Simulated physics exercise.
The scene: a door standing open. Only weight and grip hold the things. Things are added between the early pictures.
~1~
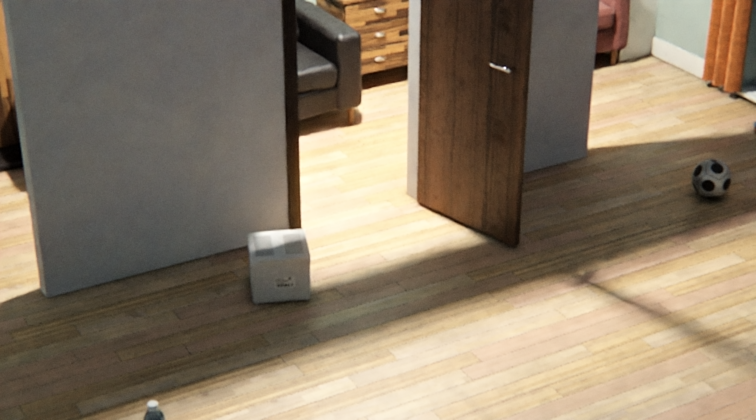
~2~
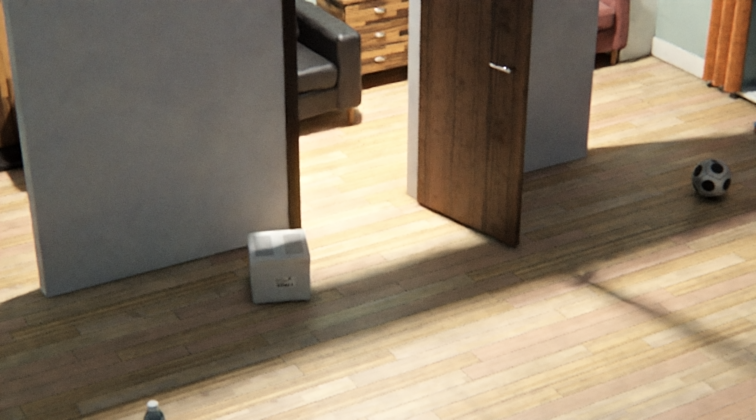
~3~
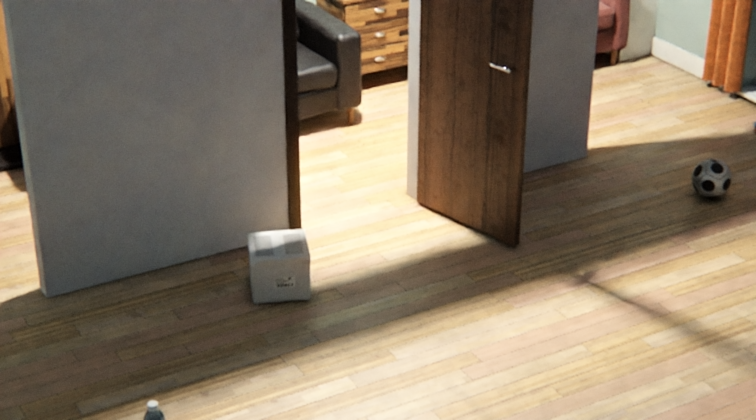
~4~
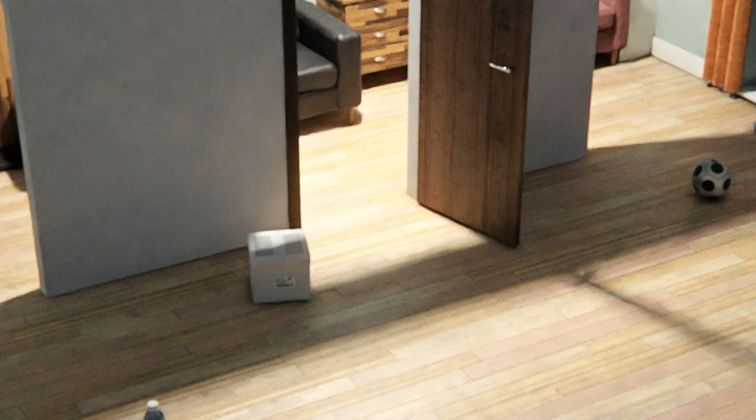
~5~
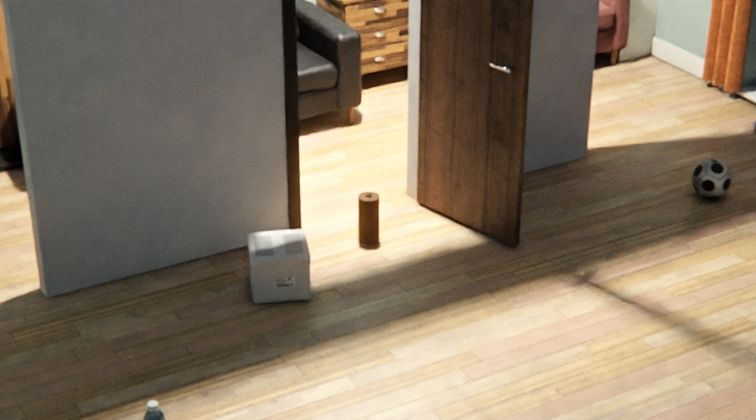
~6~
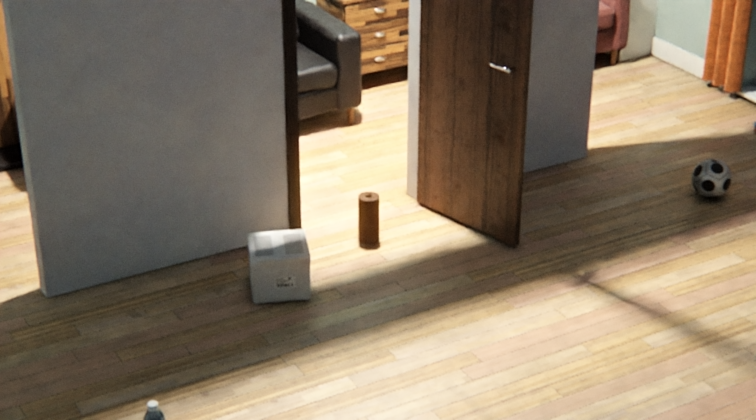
At first, a brown door stands wide open in a room with a wooden floor, with a white box near the gray wall and a soccer ball off to the right. Nothing moves for a while, then a brown roll appears upright in the doorway, and everything stays still.
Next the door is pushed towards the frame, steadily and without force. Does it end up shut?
The door reaches the frame.
Then, 1.10 s on from there, open by 78°.
Then, 2.10 s on from there, open by 35°.
Then, 2.50 s on from there, open by 19°; brown roll shifted about its own width near (345, 210).
Then, 2.80 s on from there, open by 6°; brown roll shifted well along near (331, 203).
In the end, open by 0°; moved from the start, brown roll; white tote unmoved. At the end, from the last picture's camera, brown roll near (325, 199).
